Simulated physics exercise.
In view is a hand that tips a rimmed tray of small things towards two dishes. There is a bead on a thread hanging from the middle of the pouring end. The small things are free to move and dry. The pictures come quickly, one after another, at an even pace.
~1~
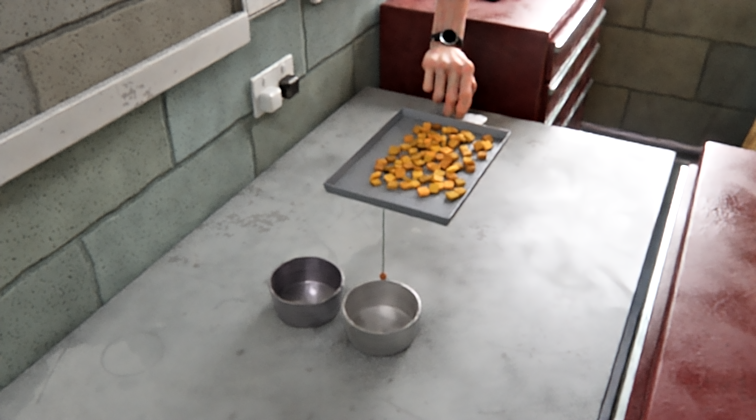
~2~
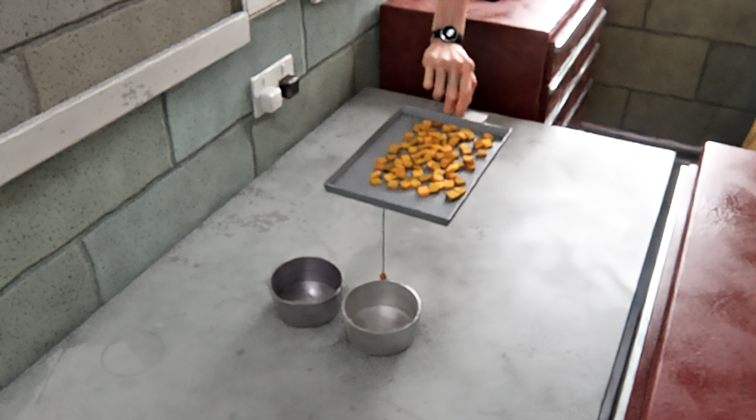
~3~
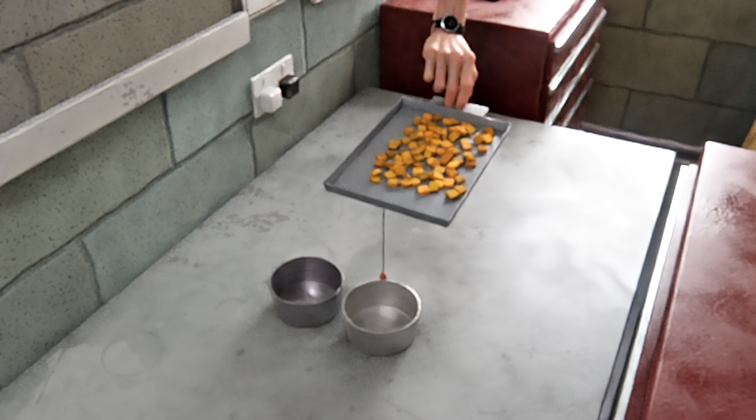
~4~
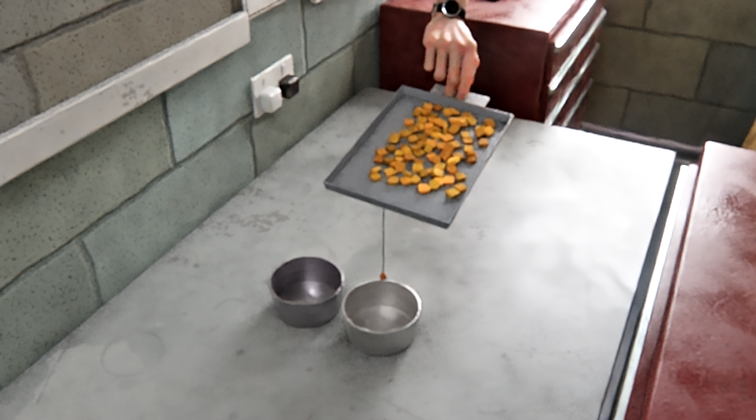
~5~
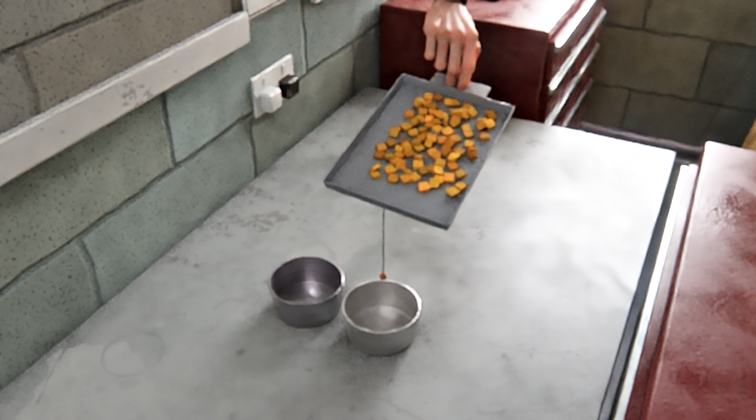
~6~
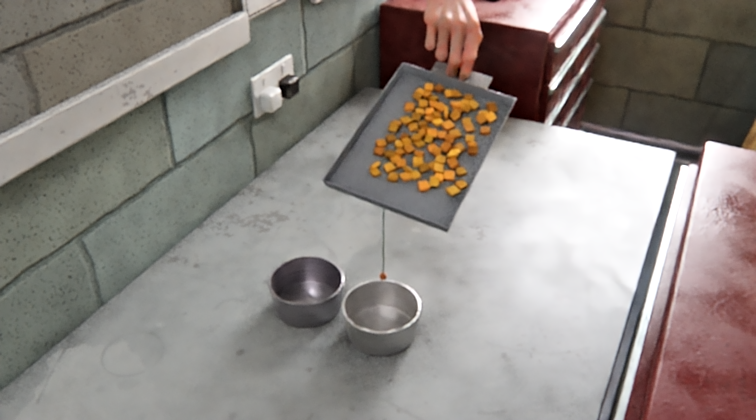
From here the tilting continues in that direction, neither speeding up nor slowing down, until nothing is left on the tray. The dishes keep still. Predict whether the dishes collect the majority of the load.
They collect only a minority.
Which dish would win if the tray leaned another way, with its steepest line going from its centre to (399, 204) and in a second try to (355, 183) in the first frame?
Note: Place 1, the dish at the right; place 2, the dish at the left.
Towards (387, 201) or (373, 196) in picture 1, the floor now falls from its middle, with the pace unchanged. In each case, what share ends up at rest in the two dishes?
The first comes to 70 %, while the second comes to 80 %.
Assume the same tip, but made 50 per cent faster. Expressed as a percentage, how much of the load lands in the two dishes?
Roughly 20 percent.
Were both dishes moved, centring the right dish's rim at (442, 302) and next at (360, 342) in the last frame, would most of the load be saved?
The first place gets the greater share, the second a lesser share.
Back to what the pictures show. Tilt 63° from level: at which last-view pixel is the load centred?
Look around (430, 198) in the last picture.
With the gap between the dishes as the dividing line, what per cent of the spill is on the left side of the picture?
Roughly 0 in a hundred.
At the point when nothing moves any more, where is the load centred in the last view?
I'd place the middle at about (427, 345).
Soon, tray tipped steeply; nearly all on the tray; a stray few in the right dish; a small part in the air.
A while on, tray tipped past a quarter turn; about a quarter on the tray; a small part in the right dish; about a third outside both; about a quarter in the air.
Towards the end, tray tipped past a quarter turn; about a quarter in the right dish; most outside both.
Finally, tray tipped past a quarter turn; about a quarter in the right dish; none in the left dish; most outside both.
